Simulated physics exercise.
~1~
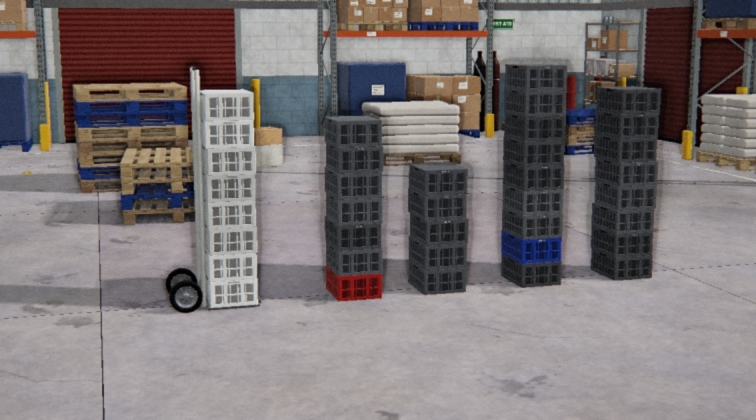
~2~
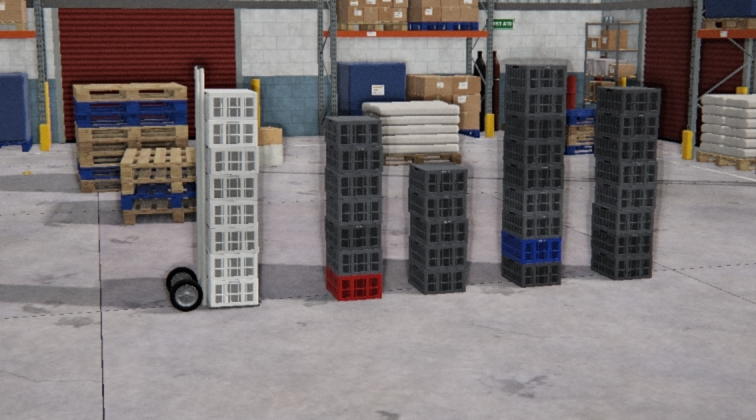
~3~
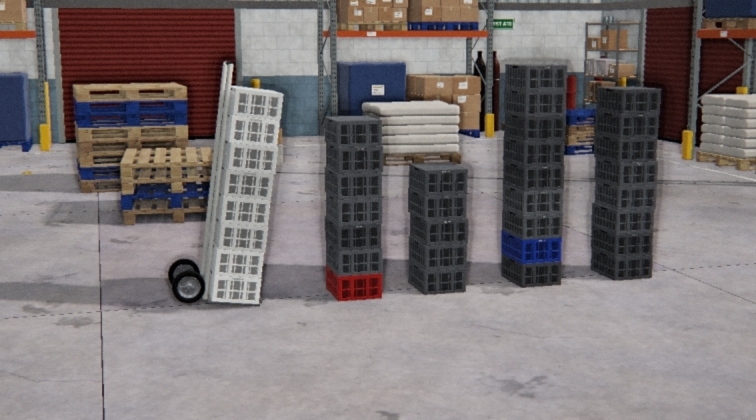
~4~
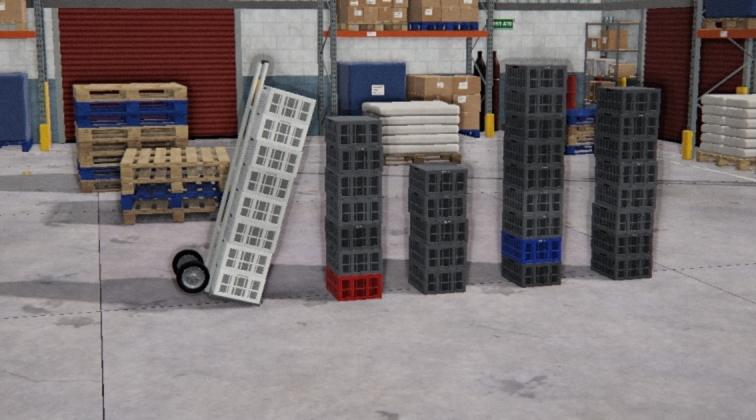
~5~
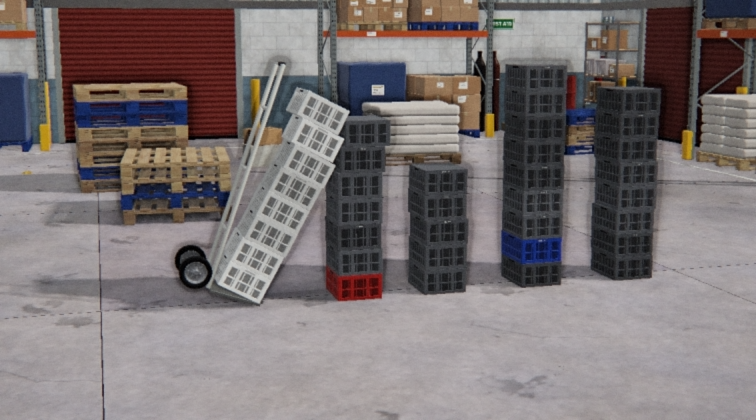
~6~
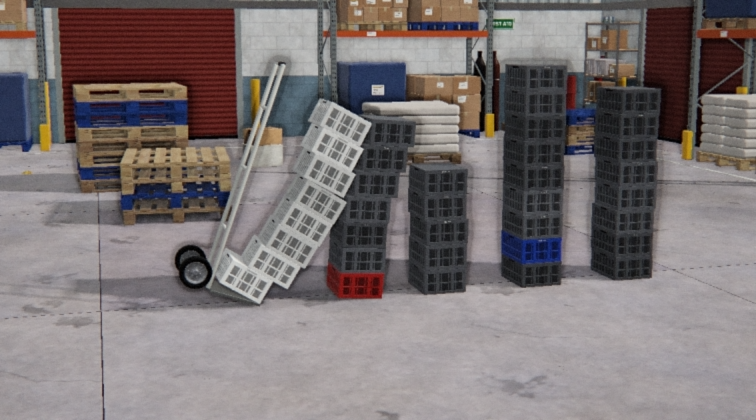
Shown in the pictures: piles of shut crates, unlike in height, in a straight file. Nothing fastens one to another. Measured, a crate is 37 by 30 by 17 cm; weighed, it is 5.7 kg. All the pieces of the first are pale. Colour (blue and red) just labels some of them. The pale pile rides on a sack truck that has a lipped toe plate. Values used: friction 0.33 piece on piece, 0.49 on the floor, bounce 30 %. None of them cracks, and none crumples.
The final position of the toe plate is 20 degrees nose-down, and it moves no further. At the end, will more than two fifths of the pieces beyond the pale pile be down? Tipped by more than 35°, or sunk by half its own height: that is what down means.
Yes.
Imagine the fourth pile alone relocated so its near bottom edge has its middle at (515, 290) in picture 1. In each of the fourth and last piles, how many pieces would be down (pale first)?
You'd see fourth at 9 and last at 7.
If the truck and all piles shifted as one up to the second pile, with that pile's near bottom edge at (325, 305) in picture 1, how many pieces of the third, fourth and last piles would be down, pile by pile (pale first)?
Down per pile: Third 4; fourth 9; last 8.
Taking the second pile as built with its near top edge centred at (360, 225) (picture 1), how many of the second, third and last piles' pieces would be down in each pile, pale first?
The tally would be second 0, then third 1, then last 0.
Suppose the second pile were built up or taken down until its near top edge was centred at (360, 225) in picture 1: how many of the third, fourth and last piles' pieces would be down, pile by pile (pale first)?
Result: Third pile 1, fourth pile 0, last pile 0.
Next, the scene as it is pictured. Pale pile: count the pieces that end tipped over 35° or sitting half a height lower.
7 of the pale pieces.
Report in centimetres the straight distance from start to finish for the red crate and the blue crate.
Displacement in cm - red: 0; blue: 40.
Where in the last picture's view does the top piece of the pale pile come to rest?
It should be centred near (437, 221) in the final frame.
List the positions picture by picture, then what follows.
In the first frame (pixels give the middle of a visible side), truck frame (198, 119) 0° forward; red crate (360, 288); blue crate (542, 251); none of the others has stirred.
The second frame shows truck frame (202, 117) 1° forward; blue crate (542, 251).
The third frame shows truck frame (225, 112) 8° forward, top of the pale pile leaning 8°; blue crate (542, 251); none of the others has stirred.
The fourth frame shows truck frame (254, 109) 16° forward, top of the pale pile leaning 17°; blue crate (542, 251); none of the others has stirred.
The fifth frame shows truck frame (268, 109) 20° forward, top of the pale pile leaning 28°; red crate (360, 288); movement in 2 of them.
The sixth frame shows truck frame (268, 109) 20° forward, top of the pale pile leaning 29°; red crate (361, 286) 4° from how it stood; blue crate (542, 251); steepest lean 5°, the crate at (393, 133); movement in 7 of them.
Then, 0.80 s past the last view, 8 of the pale pile down; 6 of the 29 other crates down; red crate 9° from how it stood.
Then, 2.48 s past the last view, 7 of the pale pile down; 27 of the 29 other crates down; blue crate 47° from how it stood, 9 cm lower; red crate 21 mm from its place.
In the end, 7 of the pale pile down; 27 of the 29 other crates down; blue crate 46° from how it stood, 9 cm lower; red crate 20 mm from its place. That is 93 per cent. From the last view, middles, blue crate near (575, 254), red crate near (356, 281).
